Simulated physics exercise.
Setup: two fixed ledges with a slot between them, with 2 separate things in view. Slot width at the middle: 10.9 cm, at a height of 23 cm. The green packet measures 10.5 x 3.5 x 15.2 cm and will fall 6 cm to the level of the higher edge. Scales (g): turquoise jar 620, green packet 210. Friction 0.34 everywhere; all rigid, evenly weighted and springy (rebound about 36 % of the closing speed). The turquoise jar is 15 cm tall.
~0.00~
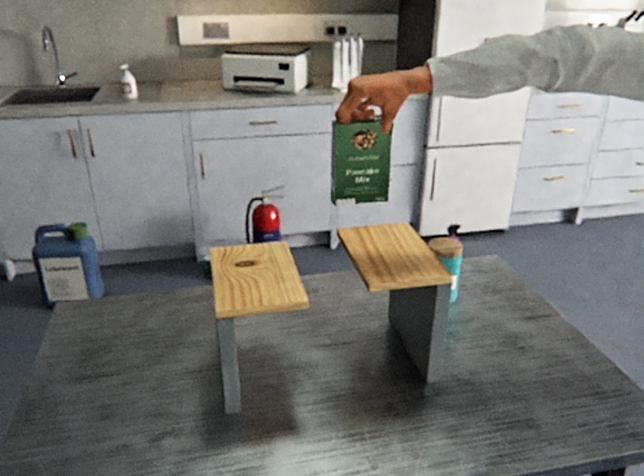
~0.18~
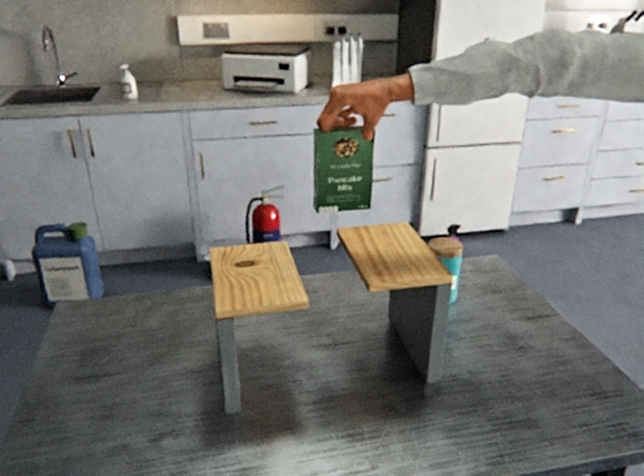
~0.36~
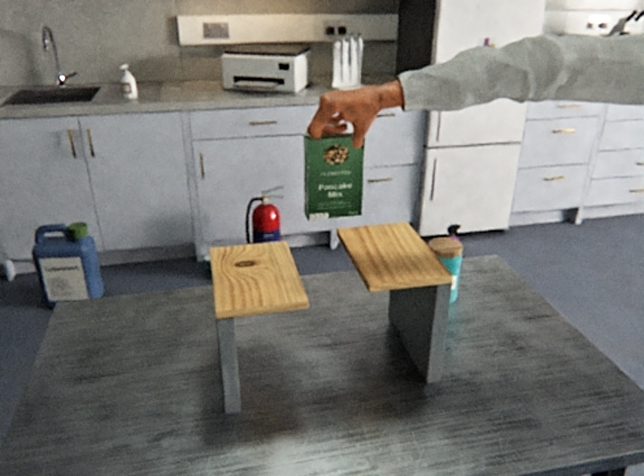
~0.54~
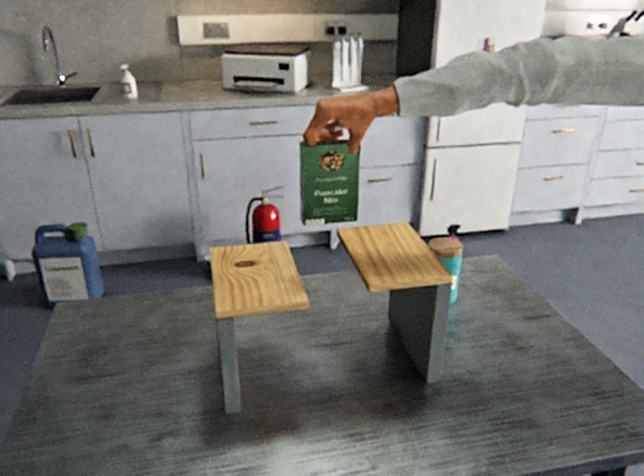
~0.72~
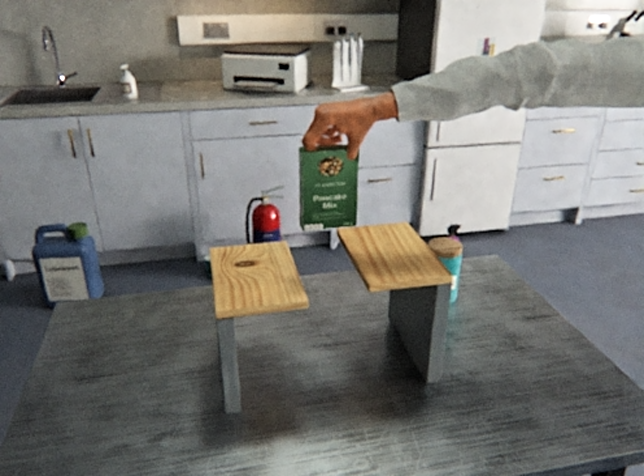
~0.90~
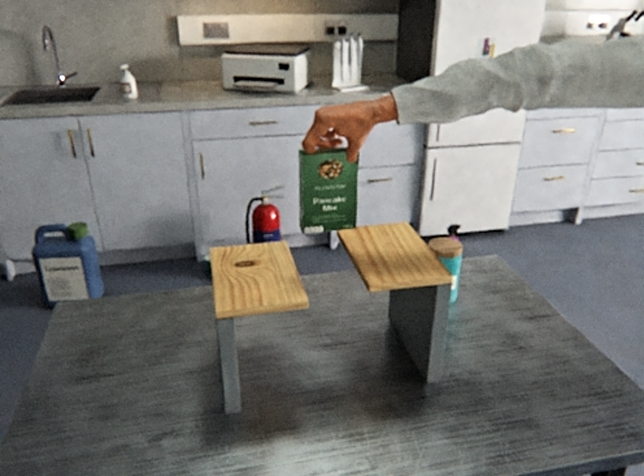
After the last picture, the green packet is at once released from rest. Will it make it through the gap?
Stays suspended.
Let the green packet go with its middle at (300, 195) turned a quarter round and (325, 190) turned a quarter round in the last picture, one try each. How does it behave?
In the first case it falls through; in the second case it falls through.
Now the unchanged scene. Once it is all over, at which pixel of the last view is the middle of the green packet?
Roughly pixel (314, 247).
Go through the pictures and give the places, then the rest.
In the first frame, 8 cm still to go; green packet (361, 162).
In the second frame, 5 cm still to go; green packet (343, 170).
In the third frame, 3 cm still to go; green packet (334, 177).
In the fourth frame, 2 cm still to go; green packet (329, 183).
In the fifth frame, held still over the gap; green packet (328, 188).
In the sixth frame, held still over the gap; green packet (328, 191).
After 1.10 s, green packet moved 5 cm near (328, 215).
After 1.20 s, green packet 45° off upright near (309, 239).
After 1.50 s, green packet 64° off upright near (314, 247).
In the end (1.9 s), toppled on the stand or table, green packet; turquoise jar under 4 cm from the start. At the end, from the last picture's camera, green packet near (314, 247). The packet stays on top.
